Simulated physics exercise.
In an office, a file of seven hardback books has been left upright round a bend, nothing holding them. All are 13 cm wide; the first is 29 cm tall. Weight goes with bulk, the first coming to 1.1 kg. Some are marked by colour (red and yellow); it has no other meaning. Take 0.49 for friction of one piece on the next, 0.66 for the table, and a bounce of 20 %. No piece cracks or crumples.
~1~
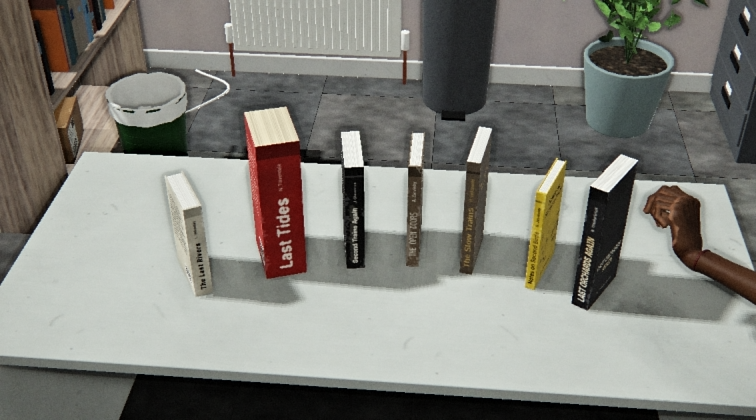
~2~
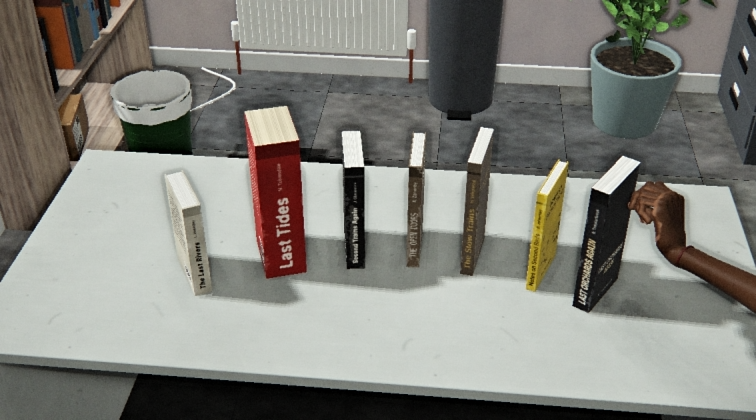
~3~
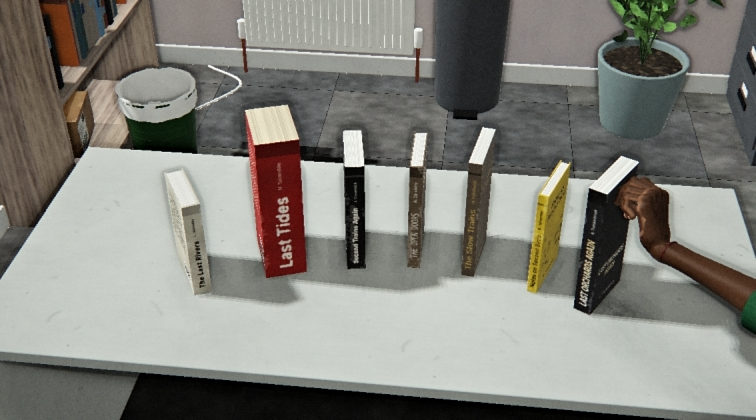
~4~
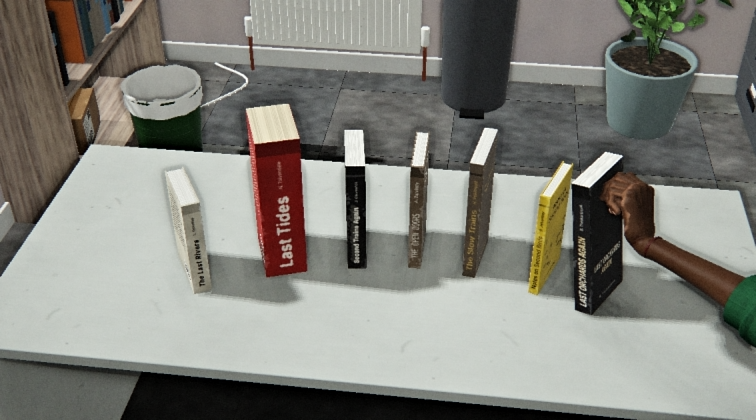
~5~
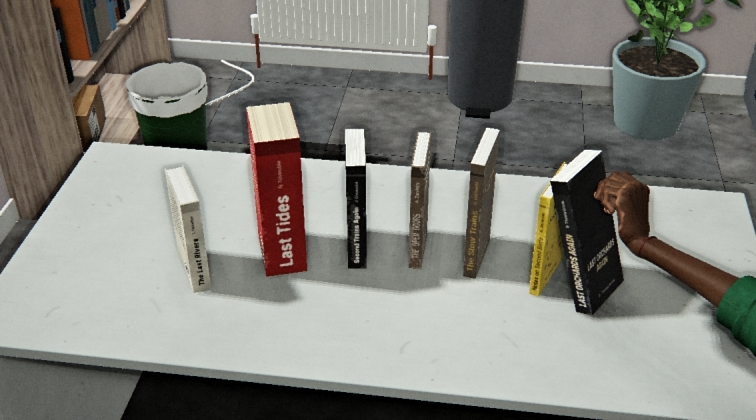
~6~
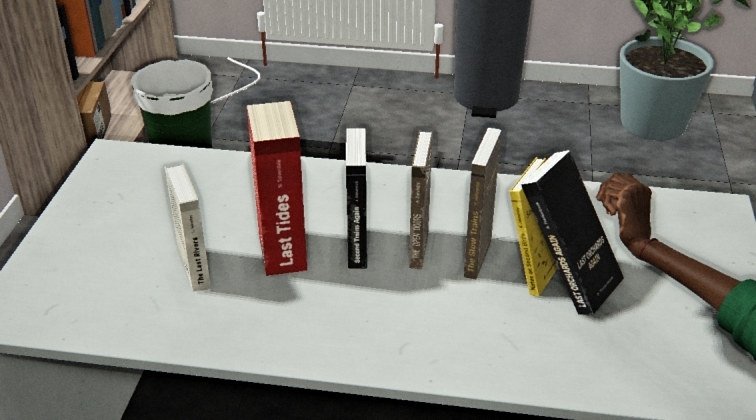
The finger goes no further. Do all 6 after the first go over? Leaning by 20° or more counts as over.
Yes, the whole lot goes.
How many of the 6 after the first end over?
The count is 6.
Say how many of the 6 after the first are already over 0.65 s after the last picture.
4 by then.
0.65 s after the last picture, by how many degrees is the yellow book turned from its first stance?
About 70°.
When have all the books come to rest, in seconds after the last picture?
At about 1.5 s.
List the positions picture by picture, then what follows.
In the first frame (we follow the side turned to the camera; the camera moves round a little), finger (658, 200) 6 cm from the first book; yellow book (551, 226); red book (282, 213); no other piece has moved.
In the second frame, finger (643, 196) 27 mm from the first book; yellow book (552, 228).
In the third frame, finger (629, 191) pushing; yellow book (554, 229).
In the fourth frame, finger (614, 186) pushing; yellow book (556, 230); no other piece has moved.
In the fifth frame, finger (610, 186) stopped; yellow book (557, 232); no other piece has moved.
In the sixth frame, finger (612, 187) stopped; red book (282, 210); one has shifted.
Then, 0.19 s on from the sixth picture, 2 of the 6 other books over; yellow book tipped 53°.
Then, 0.65 s on from the sixth picture, 4 of the 6 other books over; yellow book tipped 74°; red book tipped 15°.
Then, 1.05 s on from the sixth picture, 6 of the 6 other books over; red book lying flat; yellow book lying flat.
Finally, 6 of the 6 other books over; red book lying flat; yellow book lying flat. Not one is left standing. Seen by the last camera, middles, red book near (137, 223), yellow book near (496, 248).
